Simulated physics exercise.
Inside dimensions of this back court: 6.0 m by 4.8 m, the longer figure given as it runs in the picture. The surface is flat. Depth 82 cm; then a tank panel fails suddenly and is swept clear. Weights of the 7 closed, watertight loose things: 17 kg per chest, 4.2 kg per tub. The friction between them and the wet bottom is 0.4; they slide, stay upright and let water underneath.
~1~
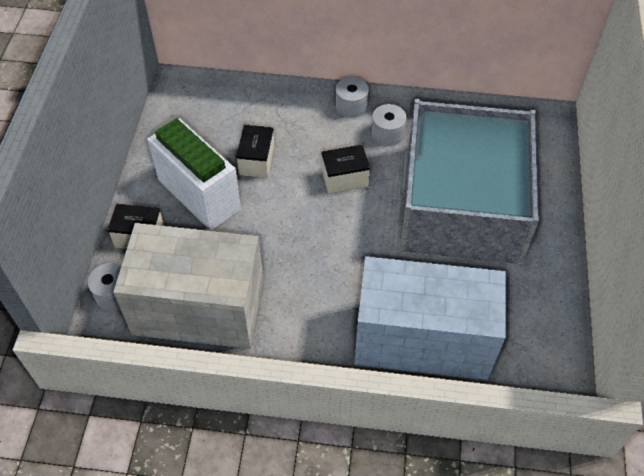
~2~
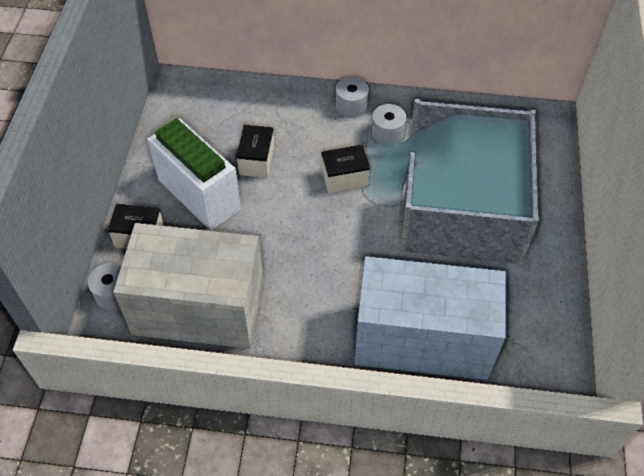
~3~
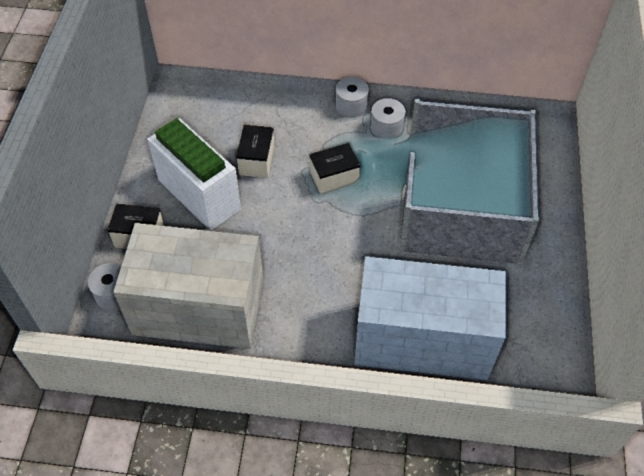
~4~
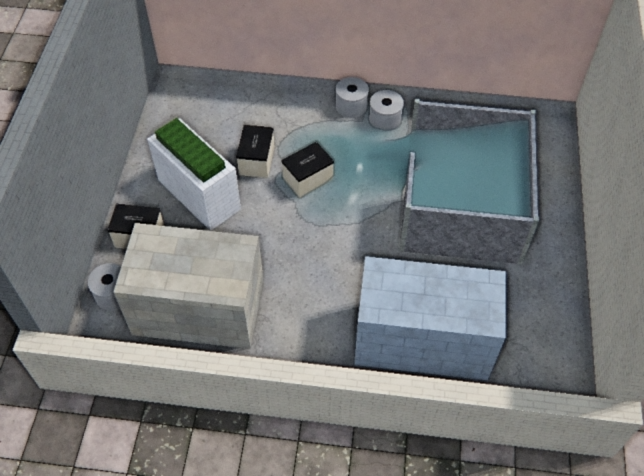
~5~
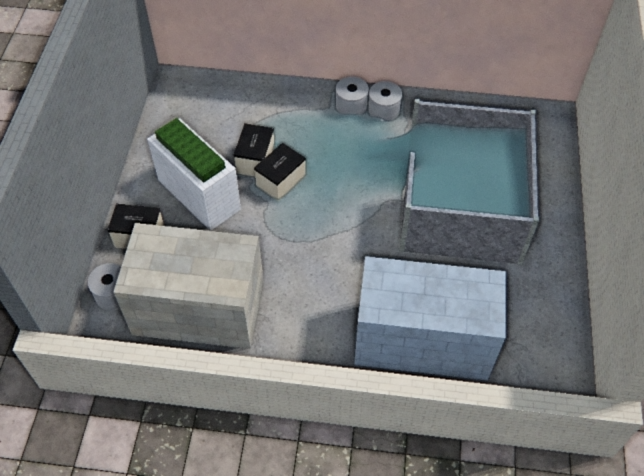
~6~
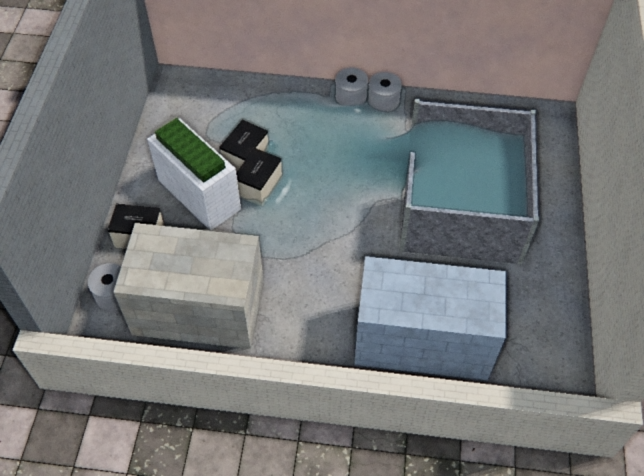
A walled court with a grey floor, seen from above at a fixed angle, holds a stone tank of teal water at right. Black-topped cream chests, pale grey tubs, a white planter with green growth and two large blocks, one beige and one pale blue, stand around it. Water spreads leftward from the tank's open left side, sliding one chest left against another, which then shifts slightly, while a tub slides back beside its neighbour.
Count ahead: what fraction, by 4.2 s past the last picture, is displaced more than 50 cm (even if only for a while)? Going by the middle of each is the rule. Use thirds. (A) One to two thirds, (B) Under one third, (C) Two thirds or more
Answer: C.
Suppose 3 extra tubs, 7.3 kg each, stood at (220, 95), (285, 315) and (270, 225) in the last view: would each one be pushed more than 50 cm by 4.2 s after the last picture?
Each in turn ends up beyond the limit, within the limit, beyond the limit.
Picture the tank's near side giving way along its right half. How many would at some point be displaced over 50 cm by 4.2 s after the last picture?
1.
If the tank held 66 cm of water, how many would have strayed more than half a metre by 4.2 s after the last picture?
Count under that change: 6.
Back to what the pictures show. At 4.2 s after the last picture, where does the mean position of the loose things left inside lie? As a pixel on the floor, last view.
Centre of the remaining things: Roughly (233, 178).
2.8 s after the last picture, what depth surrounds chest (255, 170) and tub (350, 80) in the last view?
About 19 and 20 cm.
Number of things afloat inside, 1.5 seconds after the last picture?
Count: 3.
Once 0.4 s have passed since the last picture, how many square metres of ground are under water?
About 11.0 m2 is covered.
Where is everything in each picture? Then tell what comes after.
In the first frame, a chest at (346, 159), on the bottom; a tub at (390, 117) rests on the ground; water covers 2.2 m2; 0 of 7 have shifted.
In the second frame, a chest at (346, 159) rests on the ground; a tub at (390, 117) rests on the ground; 2.8 m2 under water; 0 of 7 have shifted.
In the third frame, a chest at (335, 159) rests on the ground, 14 cm from its start; a tub at (388, 111) rests on the ground, 10 cm from its start; 3.4 m2 under water; 2 of 7 have shifted.
In the fourth frame, a chest at (308, 160) rests on the ground, 48 cm from its start; a tub at (387, 102), on the bottom, 27 cm from its start; 4.4 m2 under water; 2 of 7 have shifted.
In the fifth frame, a chest at (280, 163) rests on the ground, 84 cm from its start; a tub at (386, 93) rests on the ground, 44 cm from its start; water covers 5.5 m2; 2 of 7 have shifted.
In the sixth frame, a chest at (257, 168) rests on the ground, 113 cm from its start; a tub at (385, 83), on the bottom, 61 cm from its start; water covers 7.1 m2; 4 of 7 have shifted.
Then, 0.4 s after the last picture 3 of 7 are over 50 cm from their spots; 1 afloat.
Then, 1.5 s after the last picture 4 of 7 are over 50 cm from their spots; 3 afloat.
Then, 2.8 s after the last picture 5 of 7 are over 50 cm from their spots; 4 afloat.
Then, 4.2 s after the last picture 6 of 7 are over 50 cm from their spots, and 6 have been at some point; 6 afloat.
